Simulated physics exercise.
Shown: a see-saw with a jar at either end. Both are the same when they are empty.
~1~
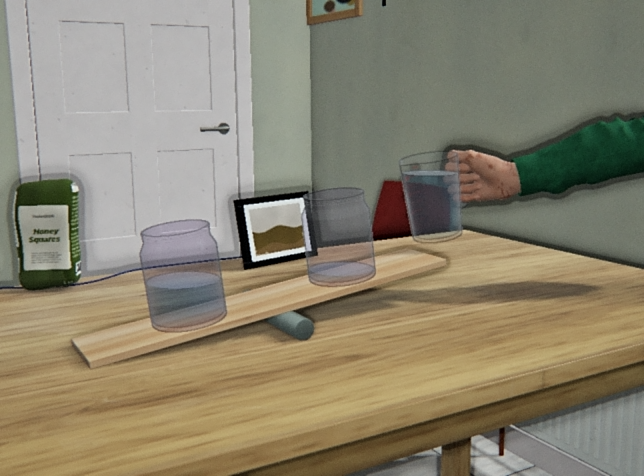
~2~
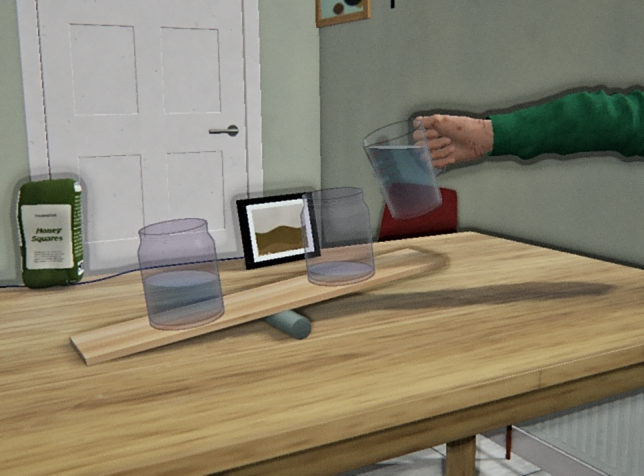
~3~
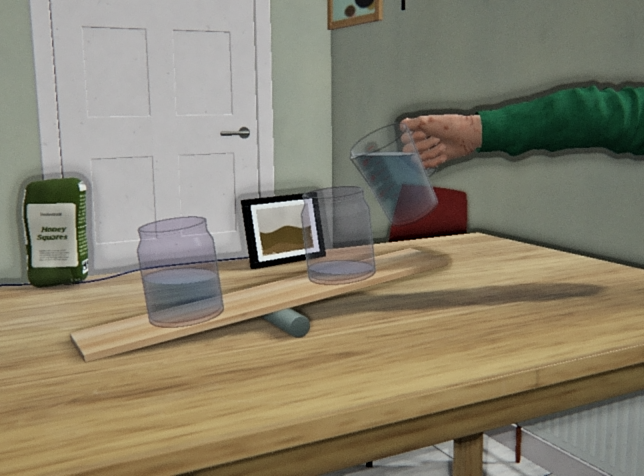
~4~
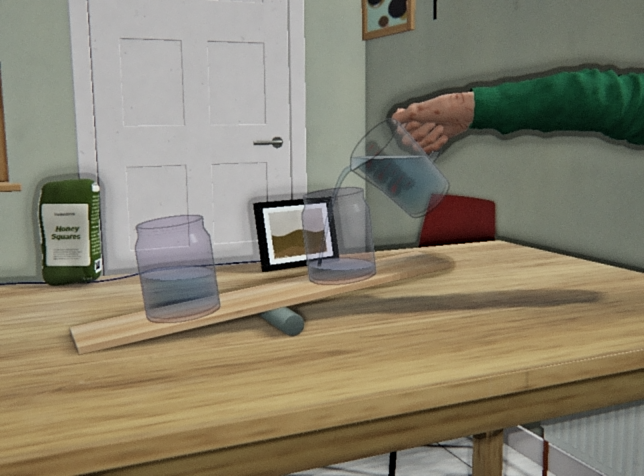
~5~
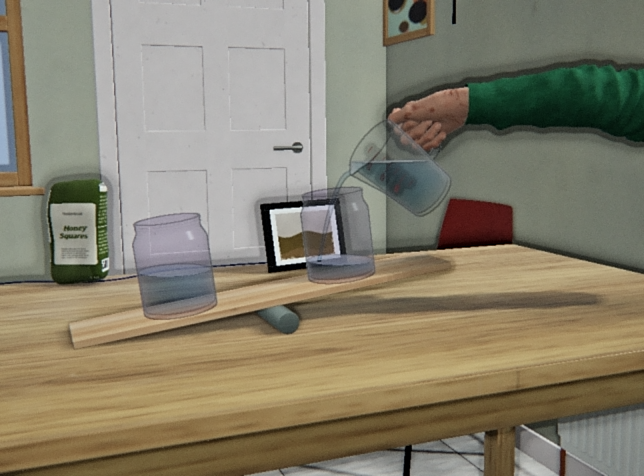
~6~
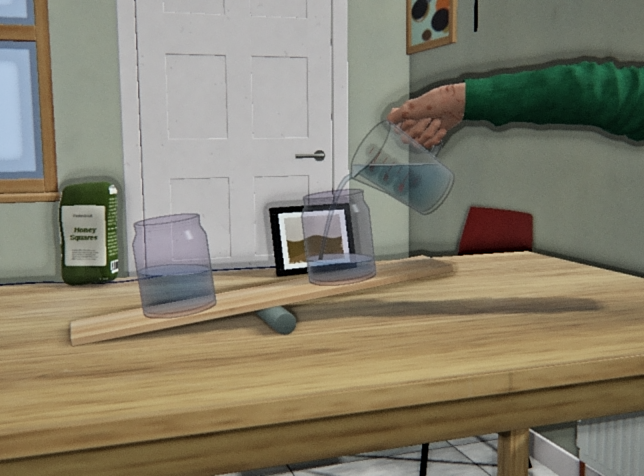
A hand in a green sleeve moves a clear jug of bluish water in from the right, tips it and pours a thin stream into the right jar, where the water rises slightly. The tilted wooden plank stays still on a grey-blue pipe, its left jar low and partly filled. The camera, facing a pale green room across a wooden table, shifts gradually, revealing a window left of the white door.
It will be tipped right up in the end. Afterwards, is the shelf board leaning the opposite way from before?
Yes.
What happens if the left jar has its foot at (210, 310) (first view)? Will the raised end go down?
Tilts over.
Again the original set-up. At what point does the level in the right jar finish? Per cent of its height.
About 60 per cent of its height.
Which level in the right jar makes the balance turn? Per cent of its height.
It comes to close to 45 in a hundred.
Shortly, the right jar is about a third full; the shelf board leans as before.
Then, the right jar is about half full; the shelf board has swung over, and that end is down.
At the finish, the right jar is about two thirds full; the shelf board has swung over, and that end is down.
